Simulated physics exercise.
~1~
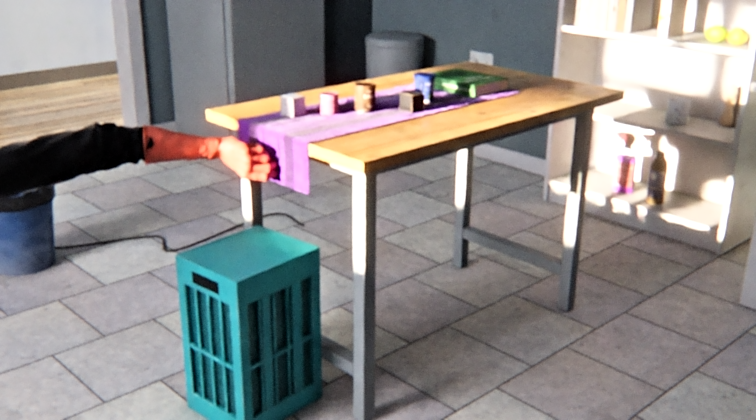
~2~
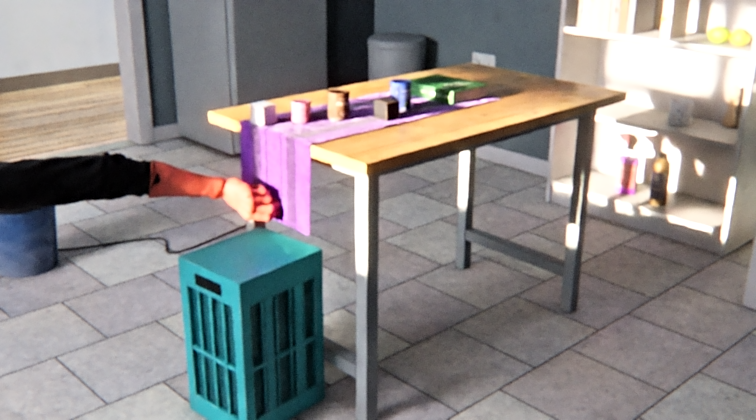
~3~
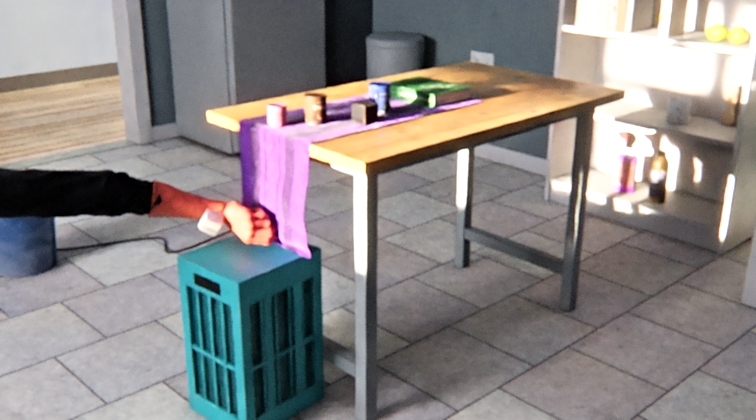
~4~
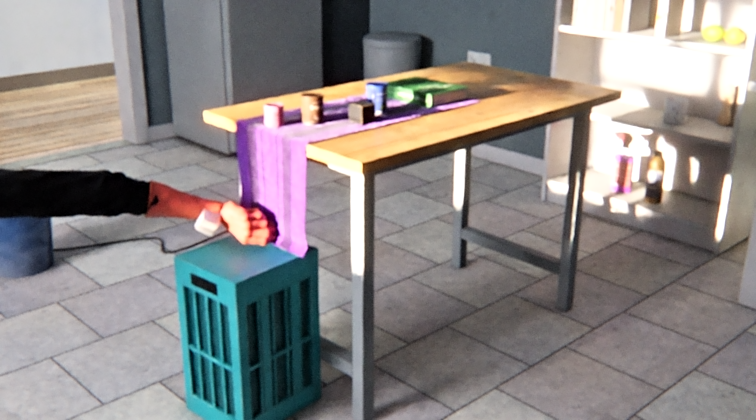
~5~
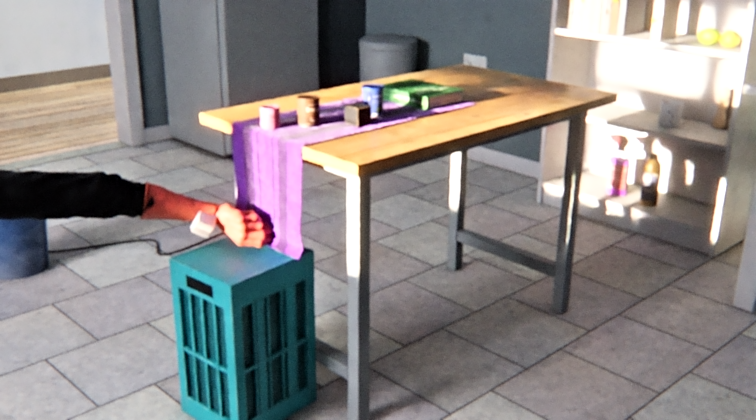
At a table's end, a hand pulls the purple runner down until the white cube drops off.
